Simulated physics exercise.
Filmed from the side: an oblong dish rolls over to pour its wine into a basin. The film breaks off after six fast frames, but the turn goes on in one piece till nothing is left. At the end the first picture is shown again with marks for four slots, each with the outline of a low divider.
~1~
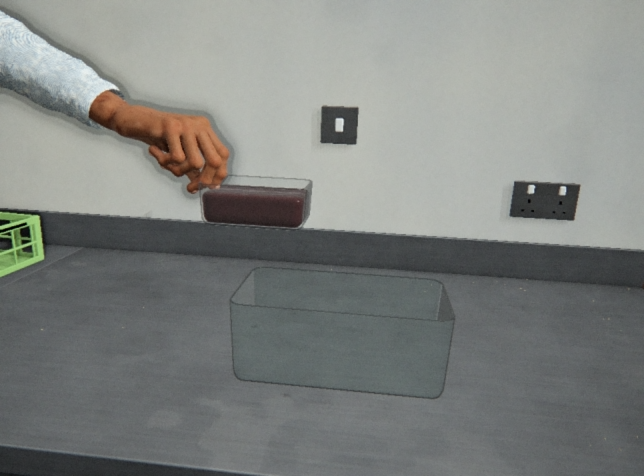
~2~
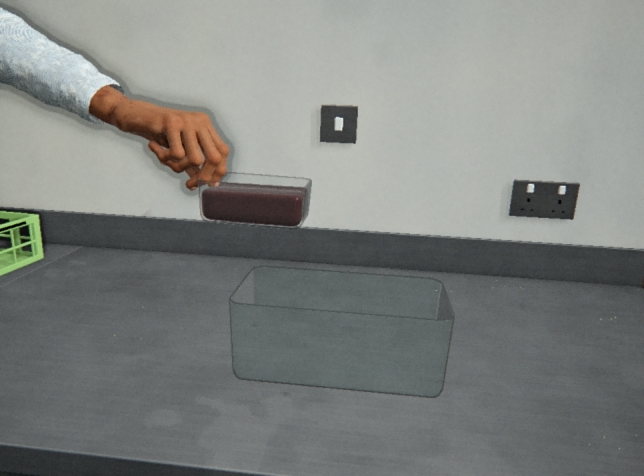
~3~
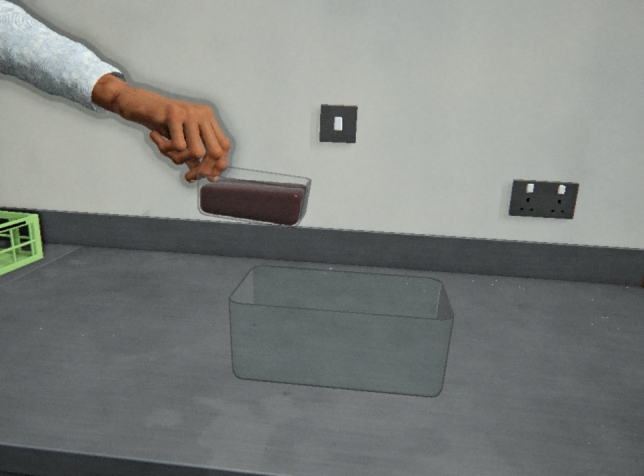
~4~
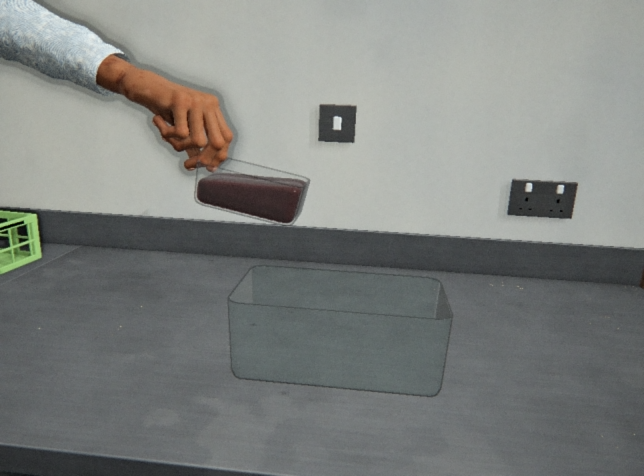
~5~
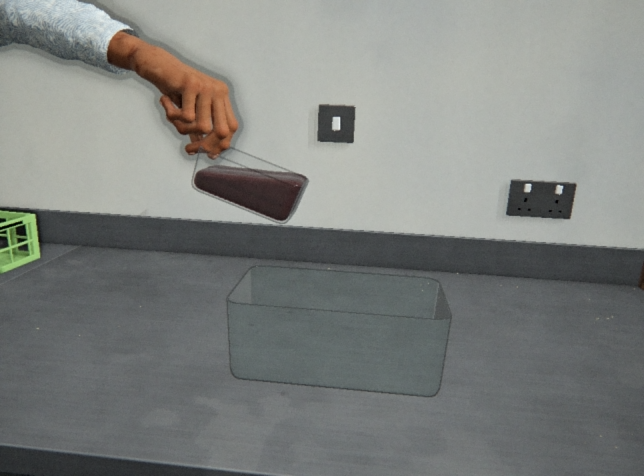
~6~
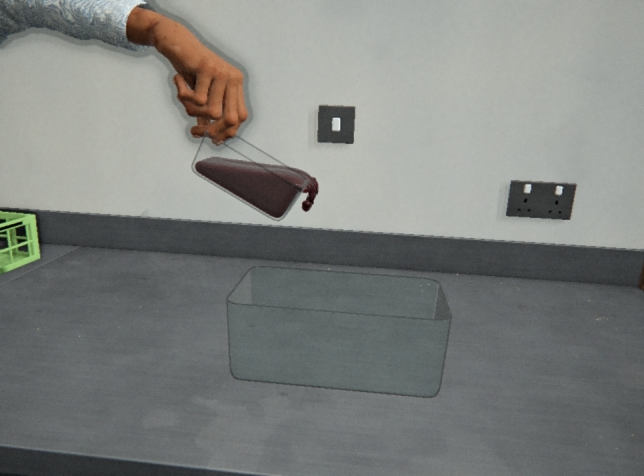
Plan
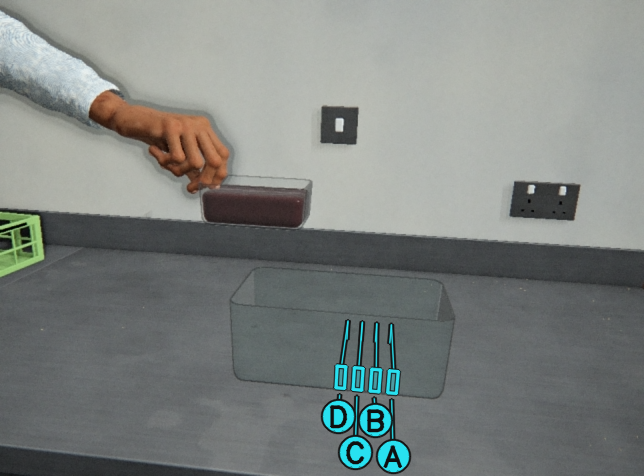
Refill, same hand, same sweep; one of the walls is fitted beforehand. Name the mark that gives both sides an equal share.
Go for B.
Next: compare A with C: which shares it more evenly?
That would be C.
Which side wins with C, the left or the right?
More ends on the right.
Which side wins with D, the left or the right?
More ends on the right.
On the marked copy, A at (391, 399); B at (374, 398); C at (356, 396); D at (339, 394).
If A is chosen, about 81 % ends left of the wall and 17 % right of it.
If B is chosen, about 49 % ends left of the wall and 49 % right of it.
If C is chosen, about 31 % ends left of the wall and 66 % right of it.
If D is chosen, about 14 % ends left of the wall and 84 % right of it.
